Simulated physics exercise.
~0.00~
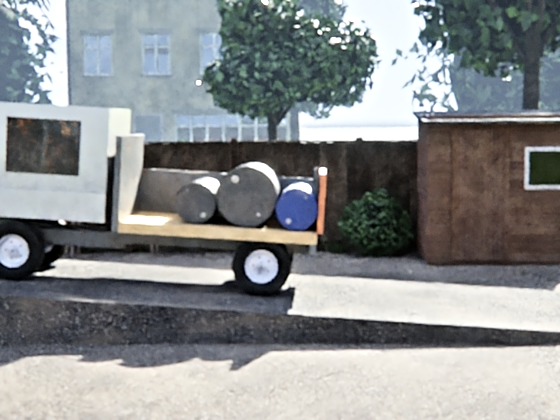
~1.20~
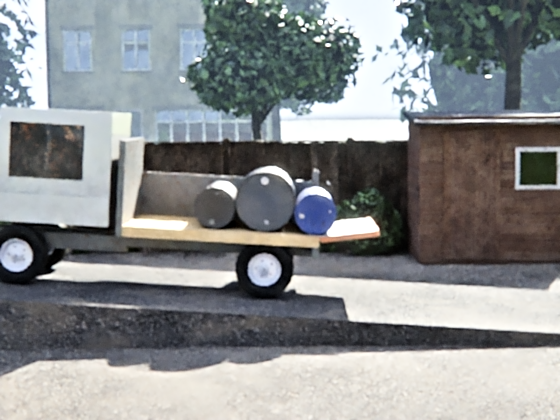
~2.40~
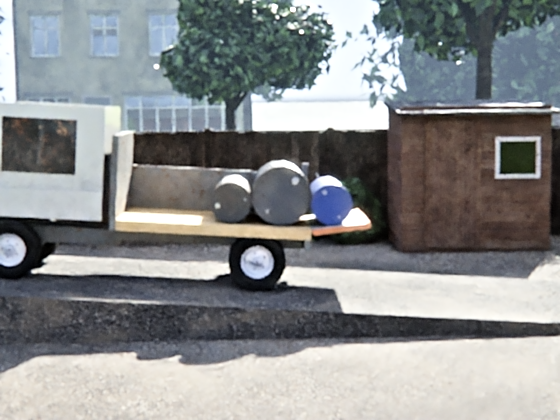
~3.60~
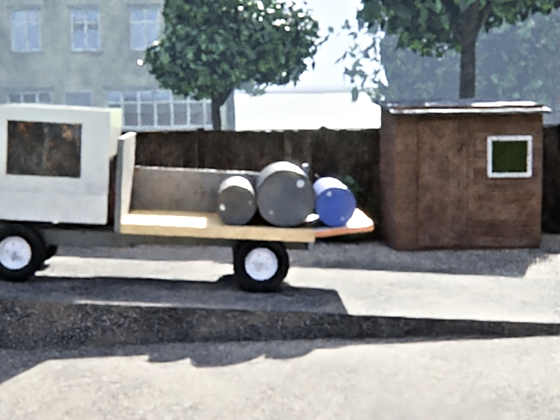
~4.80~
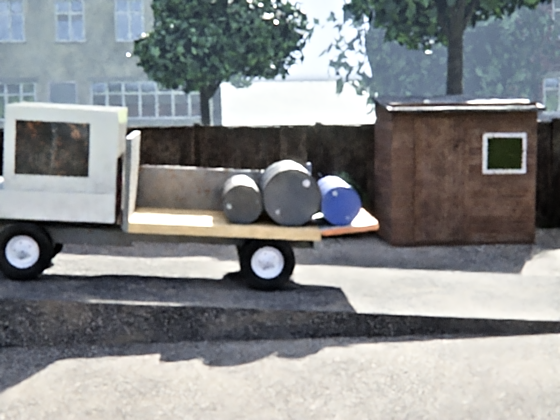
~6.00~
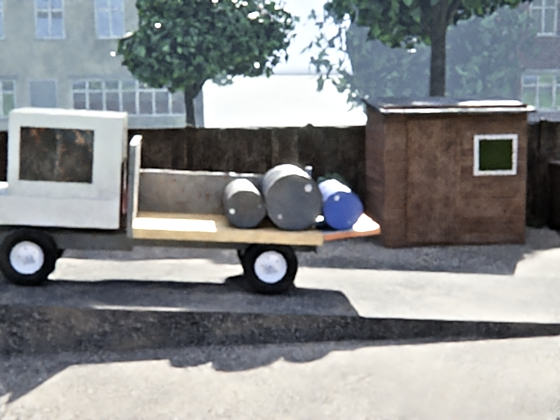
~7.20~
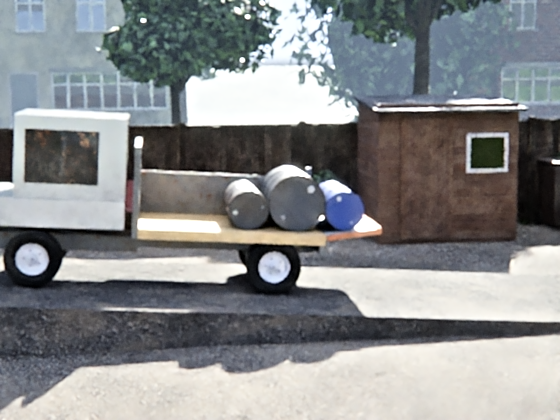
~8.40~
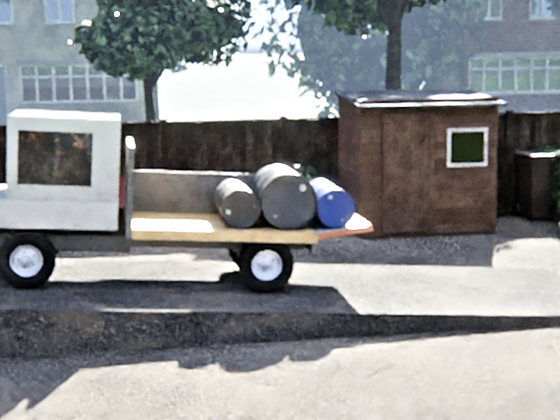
A blue drum beside two grey ones on the bed of a pick-up rolls a short way right as the tailgate swings down, moving onto the lowered gate, where it stays resting while the view drifts sideways past a brown shed and trees.
